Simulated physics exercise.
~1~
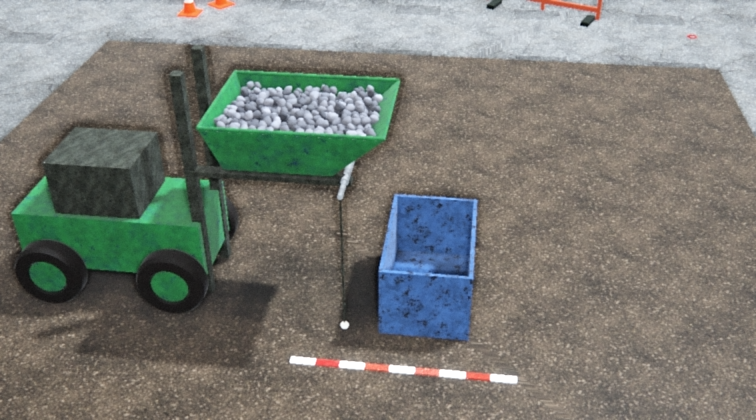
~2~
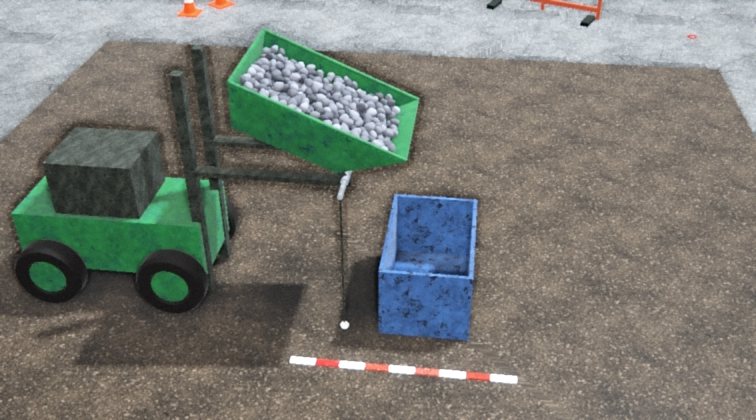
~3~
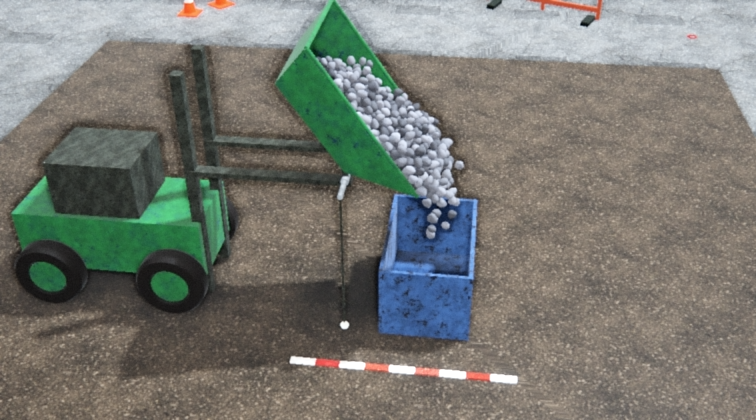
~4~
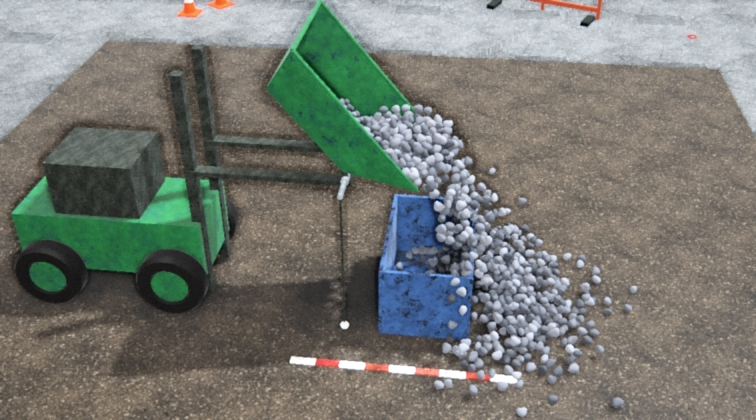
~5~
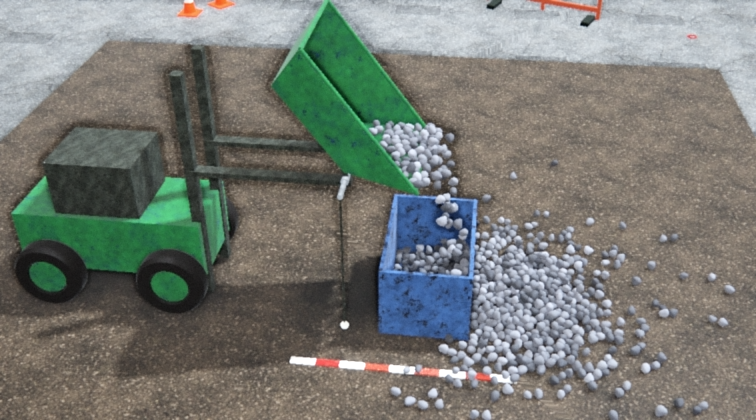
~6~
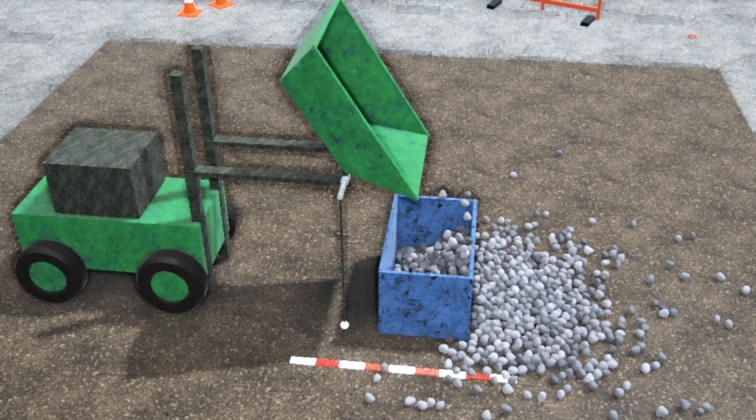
The video shows a green forklift tipping a green skip of round grey stones to the right over a blue bin, the stones pouring out as the skip rocks slightly, until it is empty, the bin partly filled and many stones scattered on the ground beyond.
